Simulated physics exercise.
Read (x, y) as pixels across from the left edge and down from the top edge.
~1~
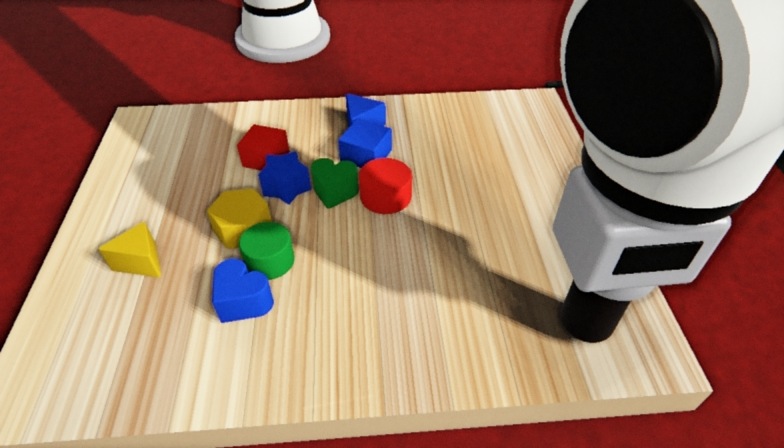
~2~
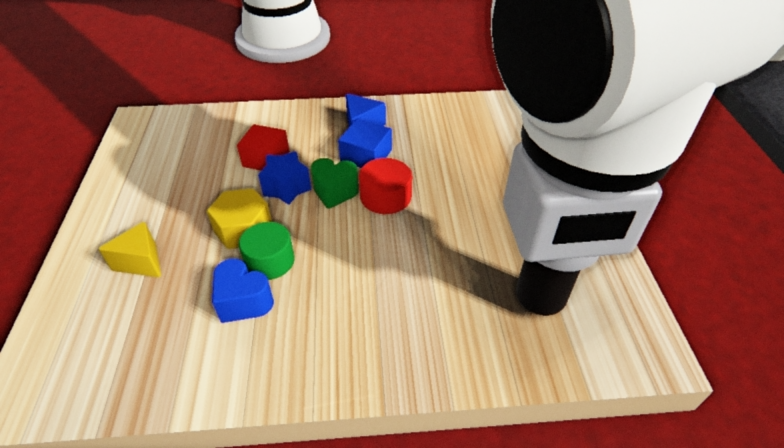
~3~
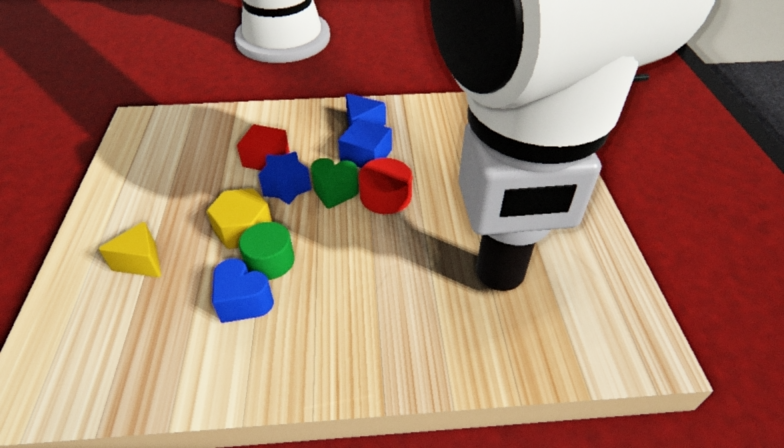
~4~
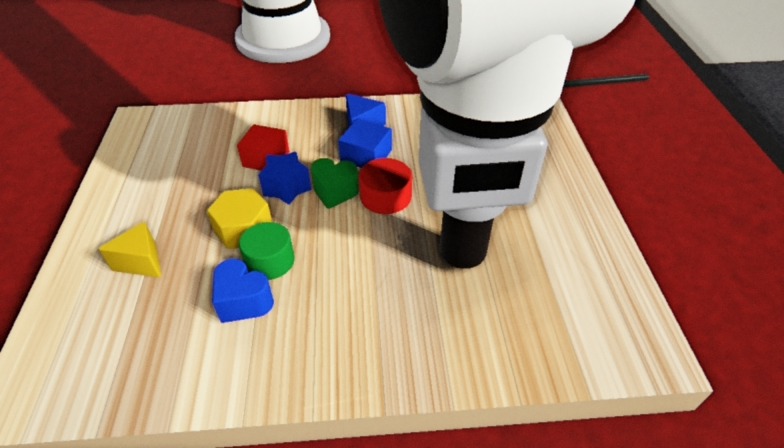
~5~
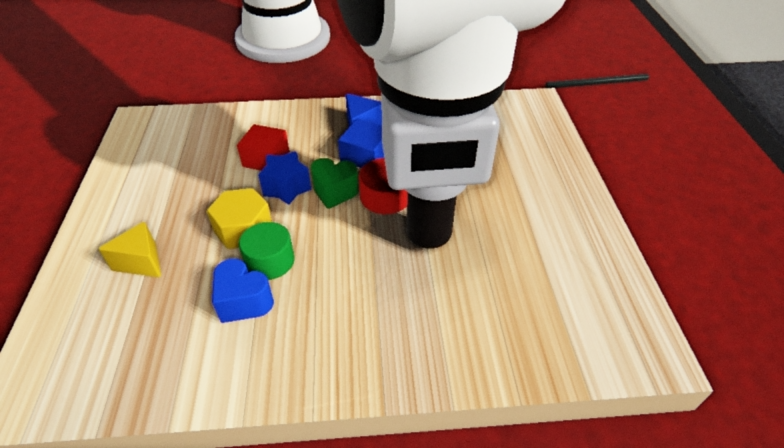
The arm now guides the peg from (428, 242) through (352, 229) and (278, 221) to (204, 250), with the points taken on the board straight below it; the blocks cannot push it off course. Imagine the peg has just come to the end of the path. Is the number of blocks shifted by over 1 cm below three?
The answer is yes.
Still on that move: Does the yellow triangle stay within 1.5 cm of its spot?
The answer is no.
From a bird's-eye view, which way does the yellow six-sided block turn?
It turns round clockwise.
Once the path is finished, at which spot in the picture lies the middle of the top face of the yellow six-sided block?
Its top centre is at about (146, 222).
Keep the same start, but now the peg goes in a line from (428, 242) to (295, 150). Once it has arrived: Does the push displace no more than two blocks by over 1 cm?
In short: No.
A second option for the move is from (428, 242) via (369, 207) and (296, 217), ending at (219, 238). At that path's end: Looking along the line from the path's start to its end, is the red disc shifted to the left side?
No
What follows on the original path. One third of the way, peg at (350, 220); nothing pushed yet.
Two thirds of the way, peg at (276, 213); yellow six-sided block at (219, 208).
At the end, peg at (200, 241); yellow triangle at (104, 246), turned 35° anticlockwise; yellow six-sided block at (146, 222), turned 40° clockwise; green heart block in place.
